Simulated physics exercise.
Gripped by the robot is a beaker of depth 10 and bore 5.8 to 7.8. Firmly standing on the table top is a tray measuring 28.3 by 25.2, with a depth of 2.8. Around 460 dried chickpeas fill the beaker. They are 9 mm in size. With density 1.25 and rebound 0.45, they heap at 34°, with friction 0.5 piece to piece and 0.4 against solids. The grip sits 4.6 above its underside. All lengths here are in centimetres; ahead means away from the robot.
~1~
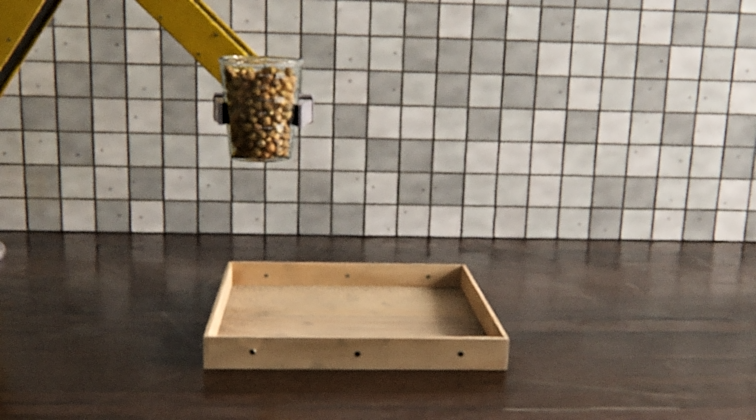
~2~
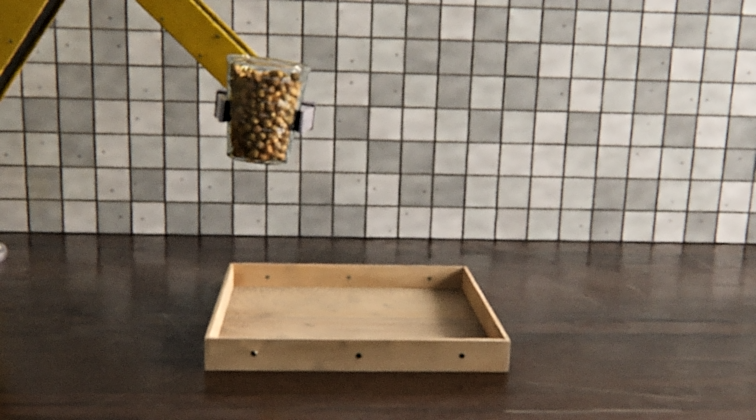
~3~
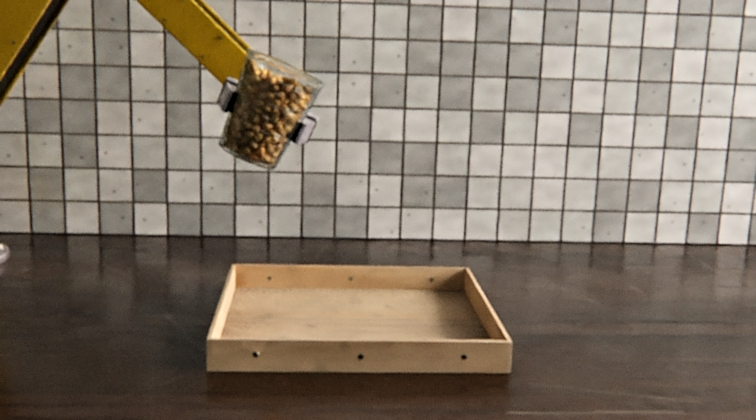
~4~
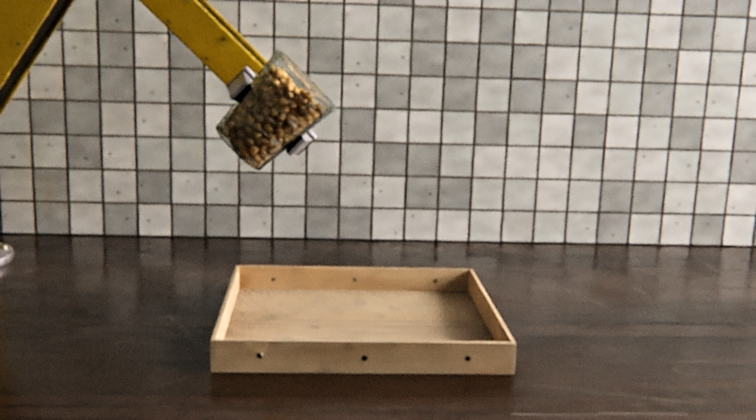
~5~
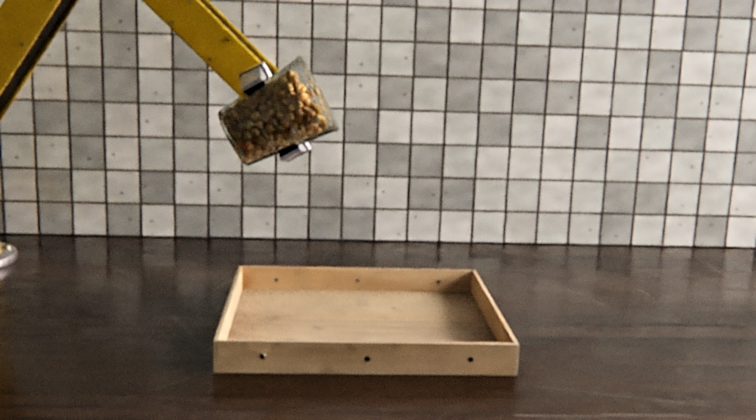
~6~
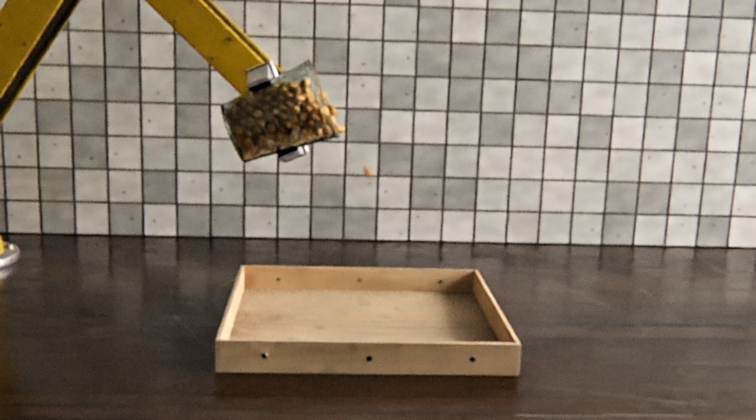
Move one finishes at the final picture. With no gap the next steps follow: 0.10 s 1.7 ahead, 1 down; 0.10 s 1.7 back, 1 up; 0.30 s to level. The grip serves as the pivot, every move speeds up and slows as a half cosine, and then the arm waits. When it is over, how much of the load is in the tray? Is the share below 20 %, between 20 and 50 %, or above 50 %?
It is below 20 %.
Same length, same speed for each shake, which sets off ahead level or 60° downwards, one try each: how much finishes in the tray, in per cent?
You'd get about 15 per cent with the first setting and about 5 per cent with the second.
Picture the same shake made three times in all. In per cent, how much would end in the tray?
Estimate: Around 20 %.
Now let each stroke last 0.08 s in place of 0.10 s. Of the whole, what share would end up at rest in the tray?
It would be some 15 %.
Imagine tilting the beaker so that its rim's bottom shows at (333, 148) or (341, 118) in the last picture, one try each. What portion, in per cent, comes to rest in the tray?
Roughly 25 and 5 percent.
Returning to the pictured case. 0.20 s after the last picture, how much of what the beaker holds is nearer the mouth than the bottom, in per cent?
Around 55 per cent of it.
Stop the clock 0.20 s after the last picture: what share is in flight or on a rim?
Around 6 per cent of the load.
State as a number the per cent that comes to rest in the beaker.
Roughly 90 per cent.
Then, 0.20 s after the last picture, tilted 67° forward, highest piece 26 above the table; 427 in the beaker, 2 in the tray, 26 in flight or on a rim.
Then, 0.40 s after the last picture, tilted 17° forward, highest piece 28 above the table; 411 in the beaker, 35 in the tray, 9 in flight or on a rim.
Then, 0.70 s after the last picture, level, highest piece 28 above the table; 411 in the beaker, 44 in the tray.
Then, 1.75 s after the last picture, level, highest piece 28 above the table; 411 in the beaker, 44 in the tray.
Final count, 411 in the beaker, 44 in the tray. That is 10 % in the tray.
